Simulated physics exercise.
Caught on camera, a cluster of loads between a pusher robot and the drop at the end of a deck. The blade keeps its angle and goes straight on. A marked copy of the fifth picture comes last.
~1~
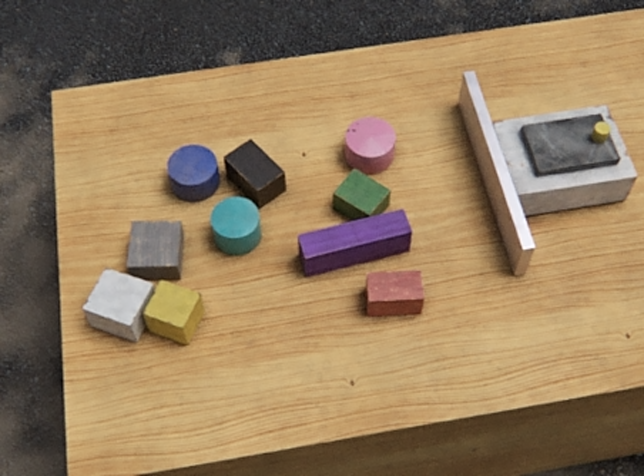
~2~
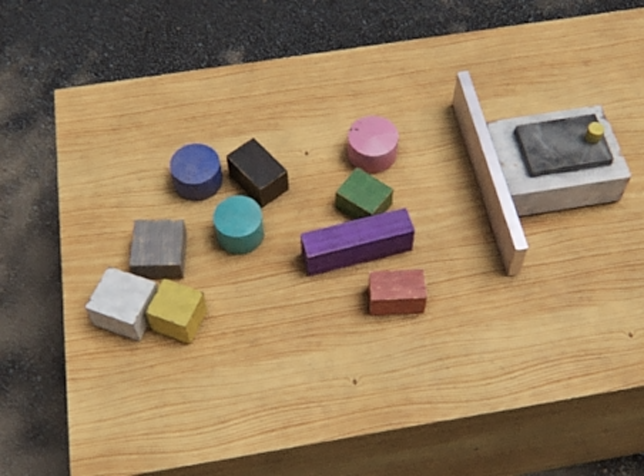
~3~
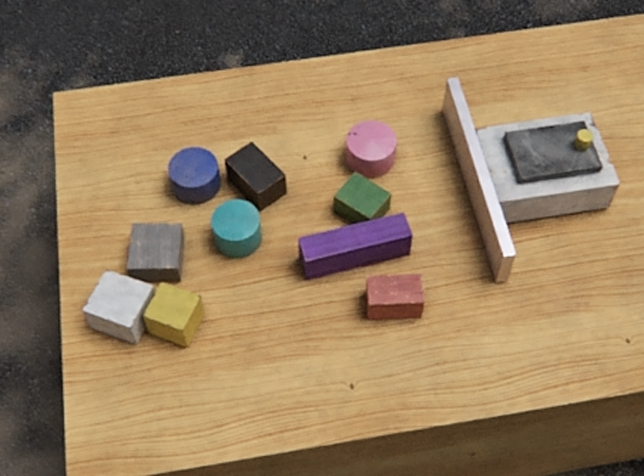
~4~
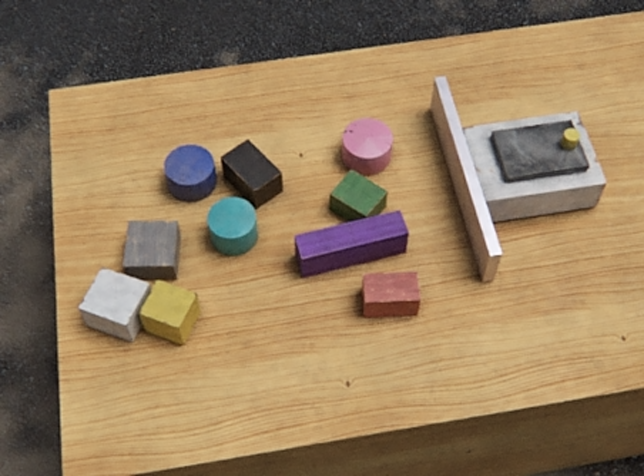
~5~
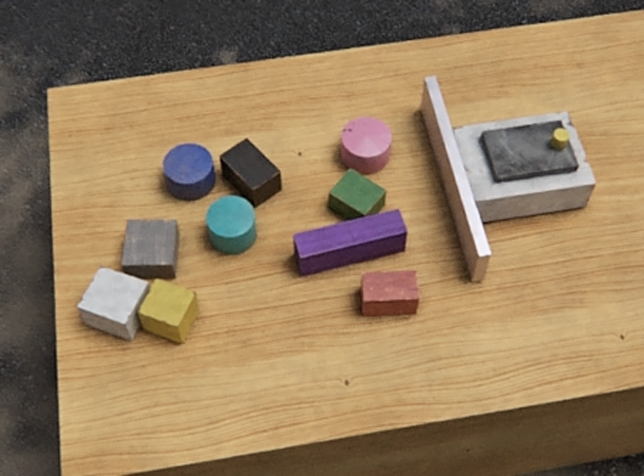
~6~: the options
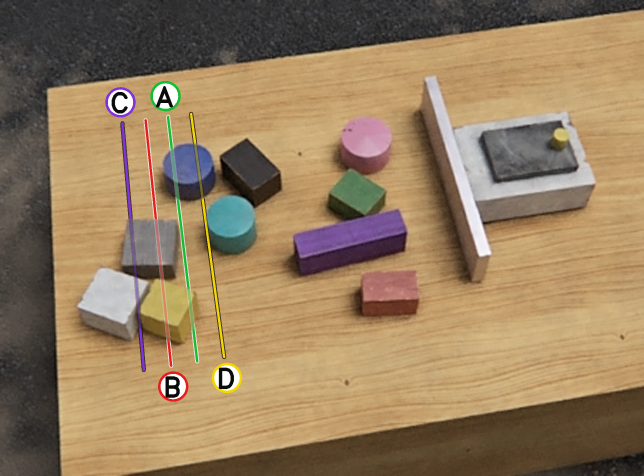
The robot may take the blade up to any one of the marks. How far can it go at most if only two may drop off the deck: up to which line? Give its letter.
No farther than C.
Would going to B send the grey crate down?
By then, yes.
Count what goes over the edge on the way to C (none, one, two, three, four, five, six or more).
In all, two.
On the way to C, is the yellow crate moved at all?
Yes.
On the marked copy, A at (181, 230); B at (157, 233); C at (132, 237); D at (206, 226).
Taking C. A third of the way, robot (410, 167); red crate (342, 315); pink canister (299, 155).
Two thirds of the way, robot (293, 184); grey crate (99, 244); blue canister (103, 187).
When it is over, robot (201, 198); blue canister over the edge; grey crate over the edge; two fallen.
As for the rest, A is within the limit but short; B is within the limit but short; D is within the limit but short.
